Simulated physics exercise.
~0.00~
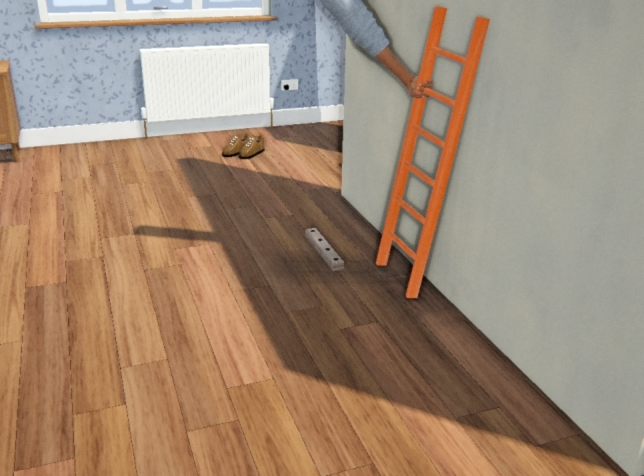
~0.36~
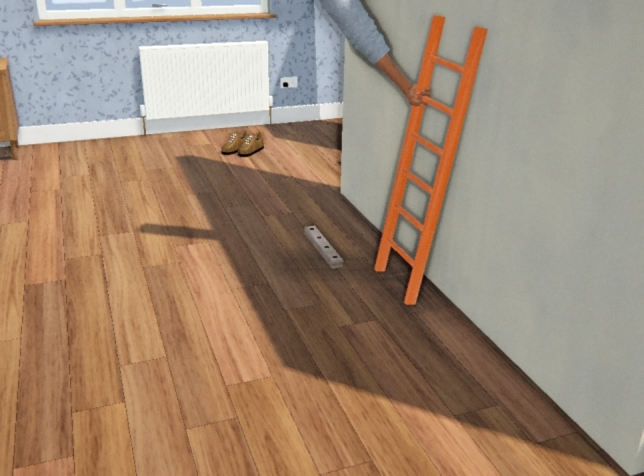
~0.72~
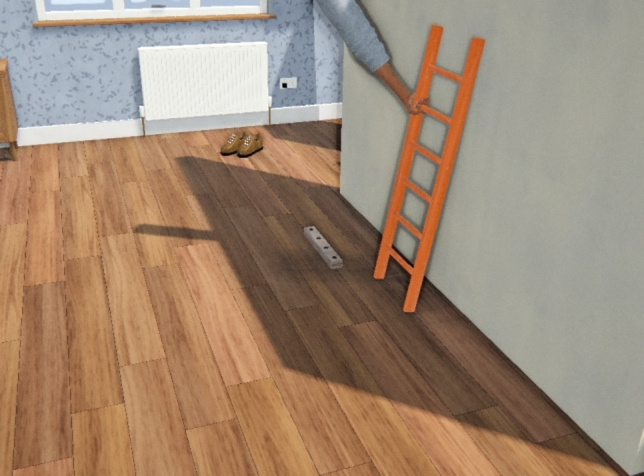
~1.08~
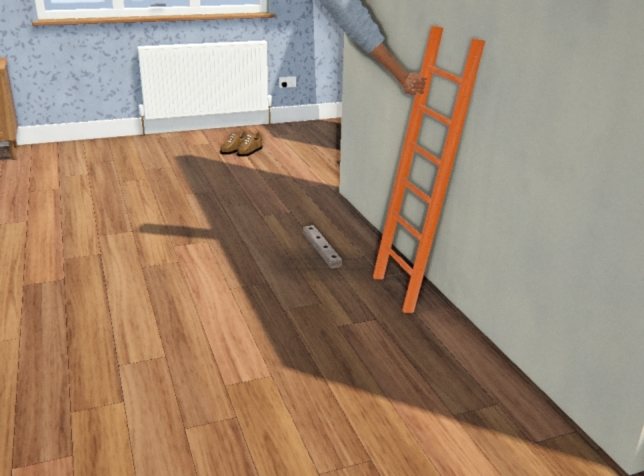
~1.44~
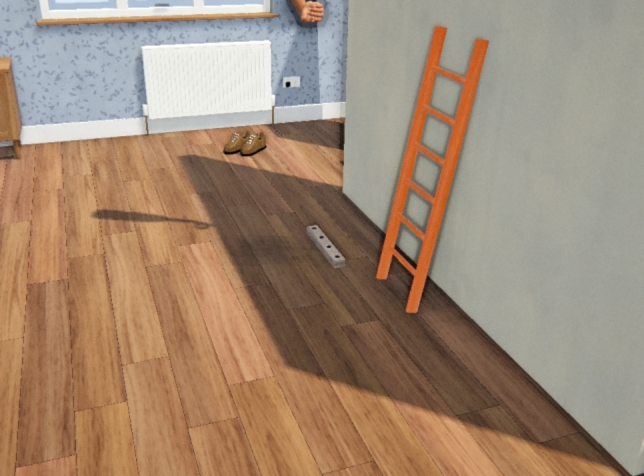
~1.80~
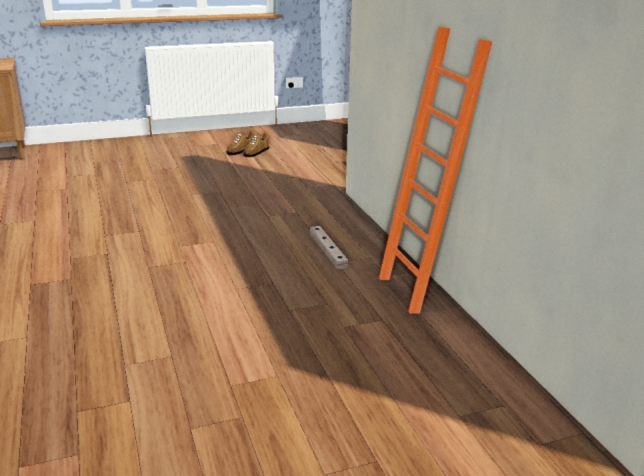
Orange ladder being lowered by a hand against a grey wall, then staying leaning there after the hand lets go and withdraws.
